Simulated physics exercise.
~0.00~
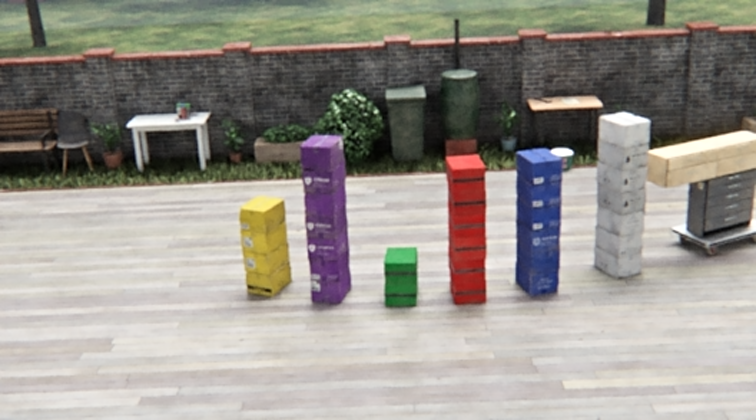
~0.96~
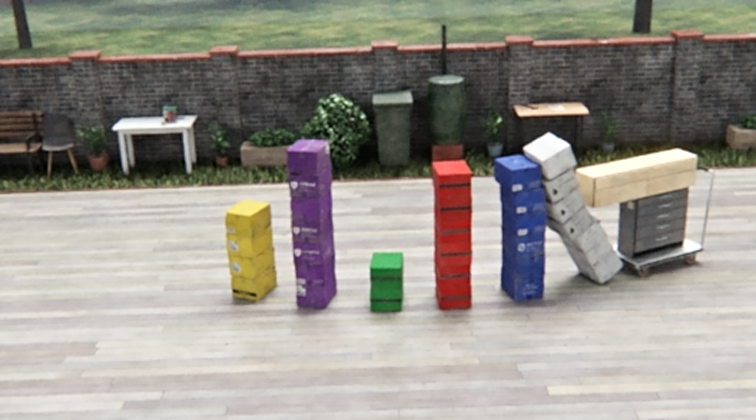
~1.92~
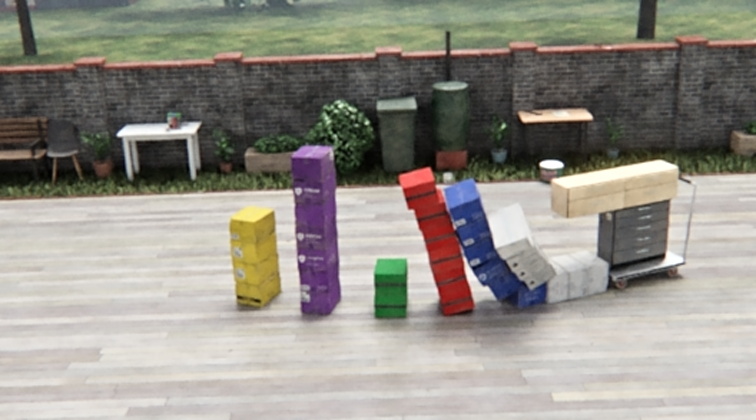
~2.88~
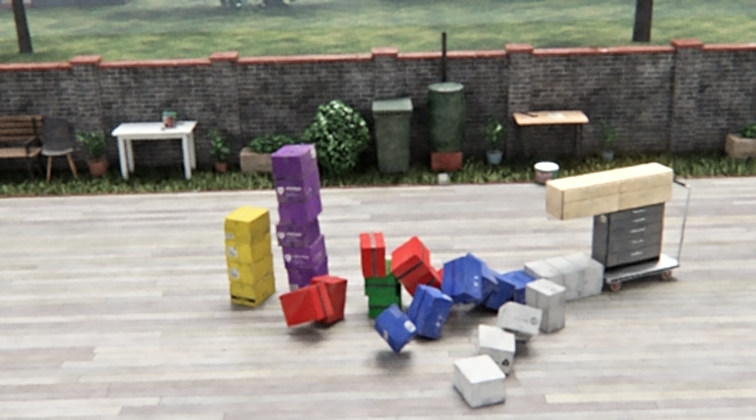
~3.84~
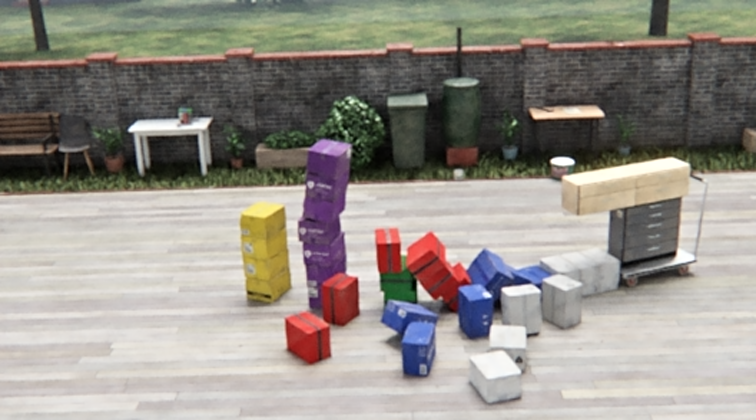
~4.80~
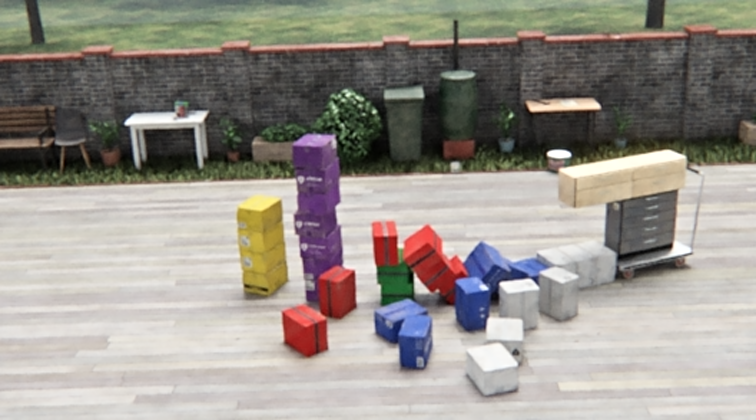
A loaded trolley topples the white stack leftward, scattering blue and red boxes before purple.
